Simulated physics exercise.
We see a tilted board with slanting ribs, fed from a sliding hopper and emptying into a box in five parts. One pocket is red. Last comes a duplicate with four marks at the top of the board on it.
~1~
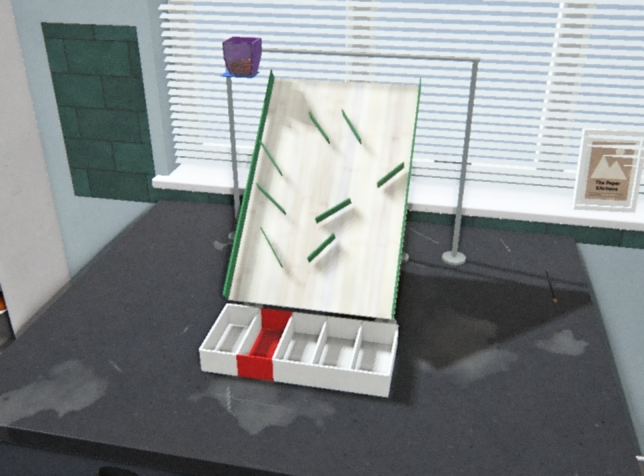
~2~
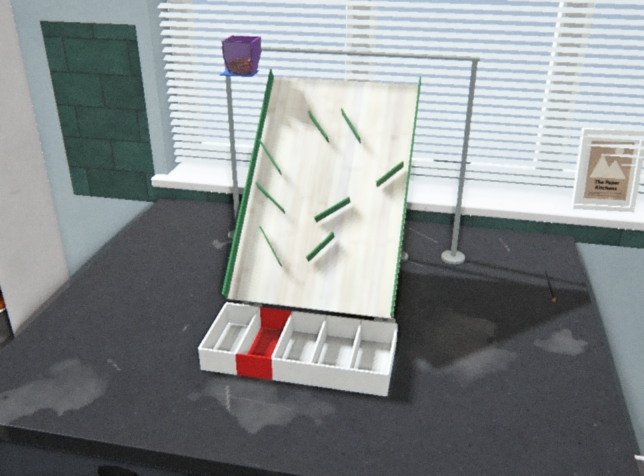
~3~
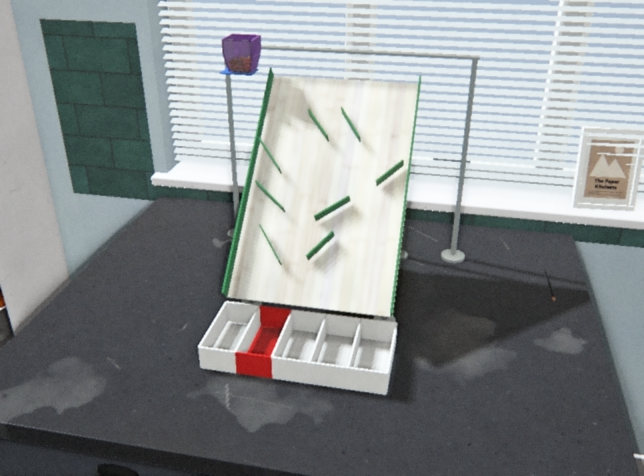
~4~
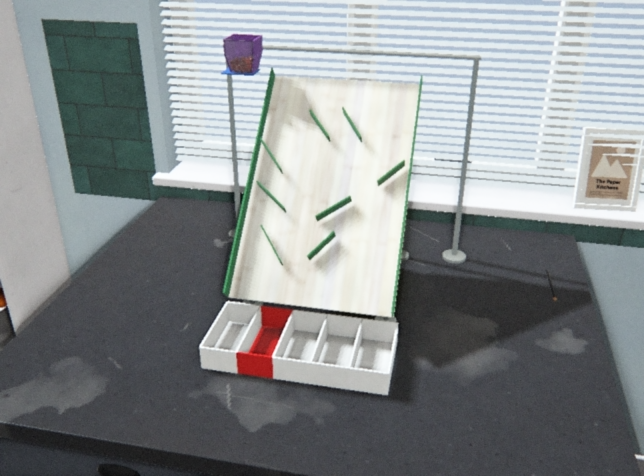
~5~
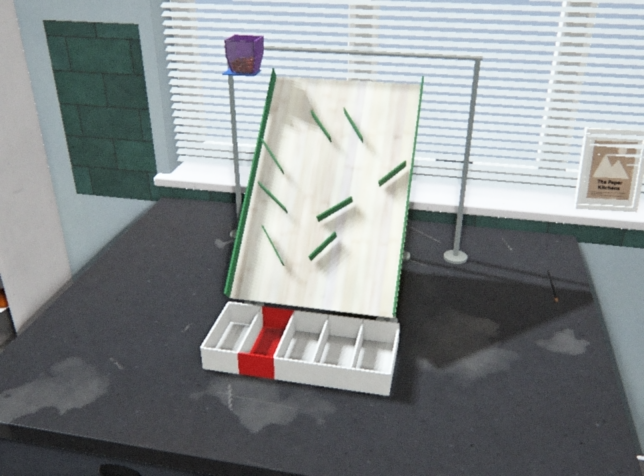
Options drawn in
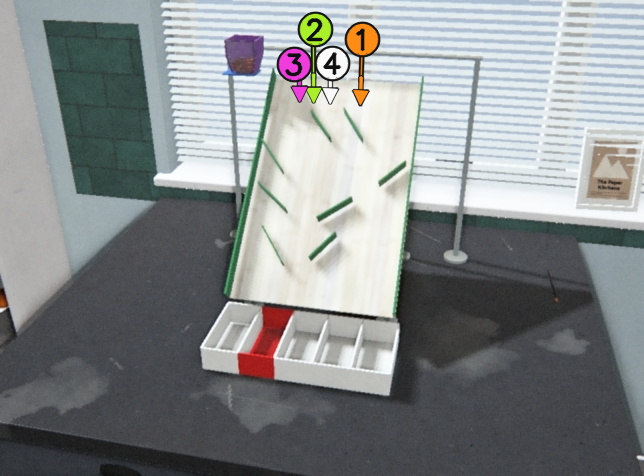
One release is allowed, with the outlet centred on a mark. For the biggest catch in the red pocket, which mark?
Mark 3 does it best.
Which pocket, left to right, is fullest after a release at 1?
The fourth from the left.
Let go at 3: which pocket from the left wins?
The second.
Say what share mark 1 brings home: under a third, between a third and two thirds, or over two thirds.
Mark 1 gives under a third.
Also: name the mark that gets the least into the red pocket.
It is 1.
On the marked copy, mark 1 meets the board at (360, 99); mark 2 meets the board at (313, 96); mark 3 meets the board at (299, 96); mark 4 meets the board at (330, 98).
For mark 1, about a tenth in the red pocket, almost all in other pockets.
For mark 2, roughly a third in the red pocket, roughly two thirds in other pockets.
For mark 3, roughly two thirds in the red pocket, roughly a third in other pockets, just a few outside the box.
For mark 4, roughly a quarter in the red pocket, roughly two thirds in other pockets.
